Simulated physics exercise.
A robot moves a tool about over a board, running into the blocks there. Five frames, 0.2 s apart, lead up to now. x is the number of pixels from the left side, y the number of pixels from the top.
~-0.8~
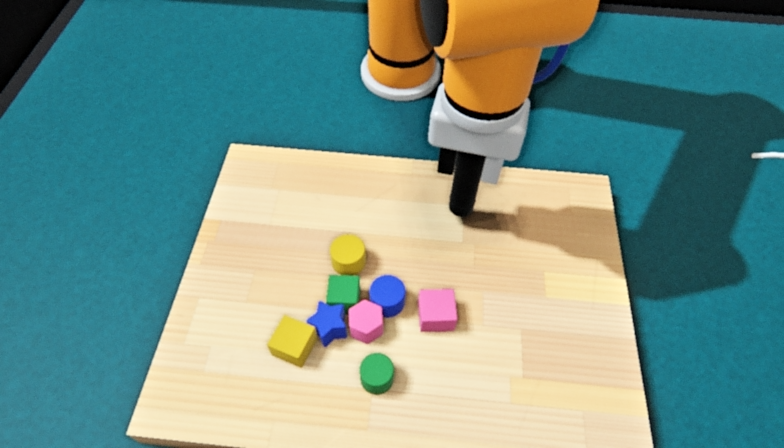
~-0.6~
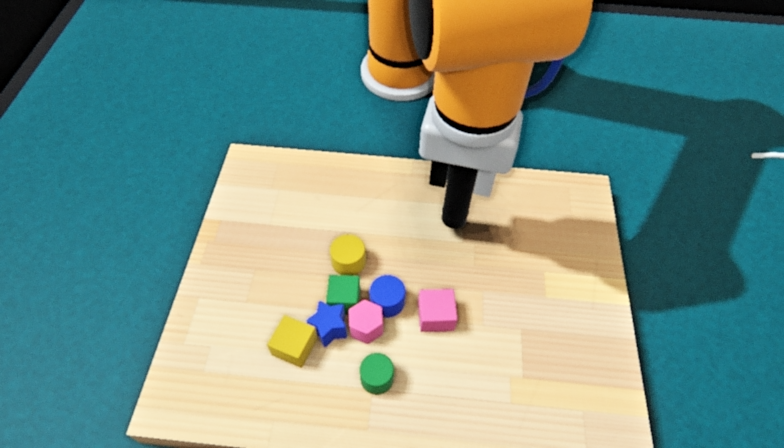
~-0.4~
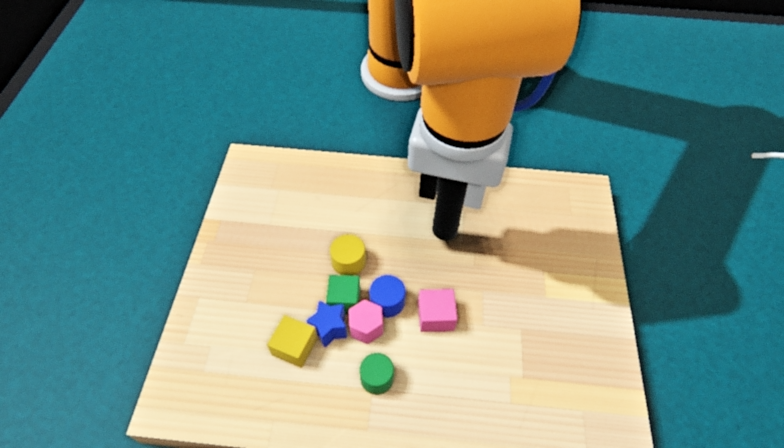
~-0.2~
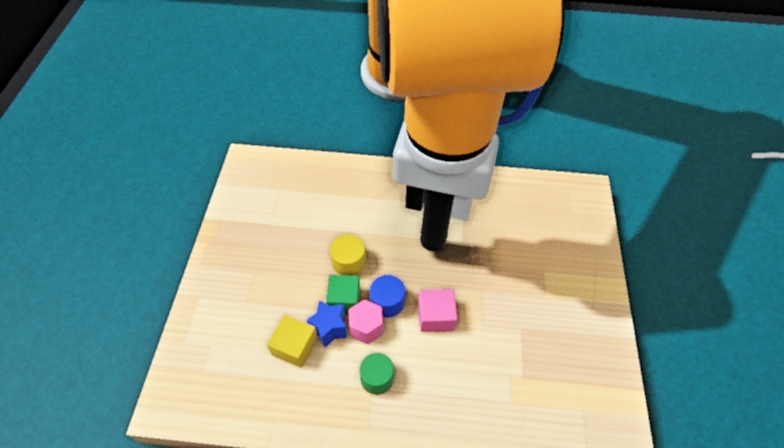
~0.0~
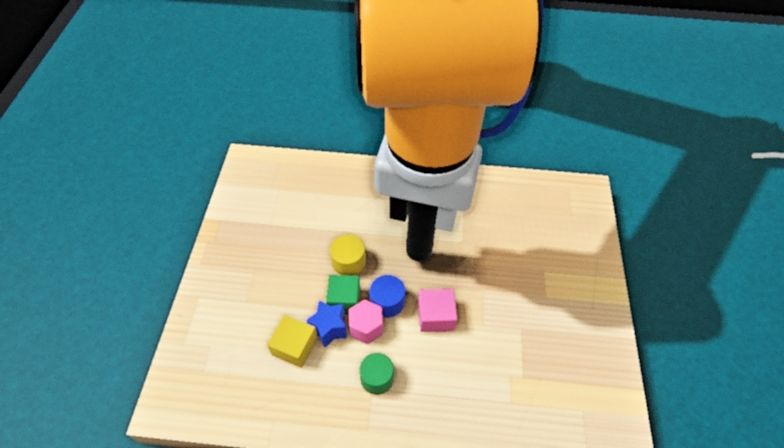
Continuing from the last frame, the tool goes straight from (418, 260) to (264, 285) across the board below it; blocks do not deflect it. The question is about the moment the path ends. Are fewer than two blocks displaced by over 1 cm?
That would be a yes.
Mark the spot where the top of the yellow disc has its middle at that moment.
My best guess is (293, 240).
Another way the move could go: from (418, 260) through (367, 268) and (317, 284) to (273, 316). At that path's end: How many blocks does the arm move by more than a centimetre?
It shifts a single block.
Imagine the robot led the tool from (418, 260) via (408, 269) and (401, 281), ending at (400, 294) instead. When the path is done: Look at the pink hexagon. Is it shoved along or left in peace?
It ends up somewhere else.
What follows on the original path. One third of the way, tool (366, 260); yellow disc (336, 248).
Two thirds of the way, tool (314, 268); yellow disc (299, 241).
At the end, tool (261, 277); green four-sided block unmoved; yellow disc (293, 240).
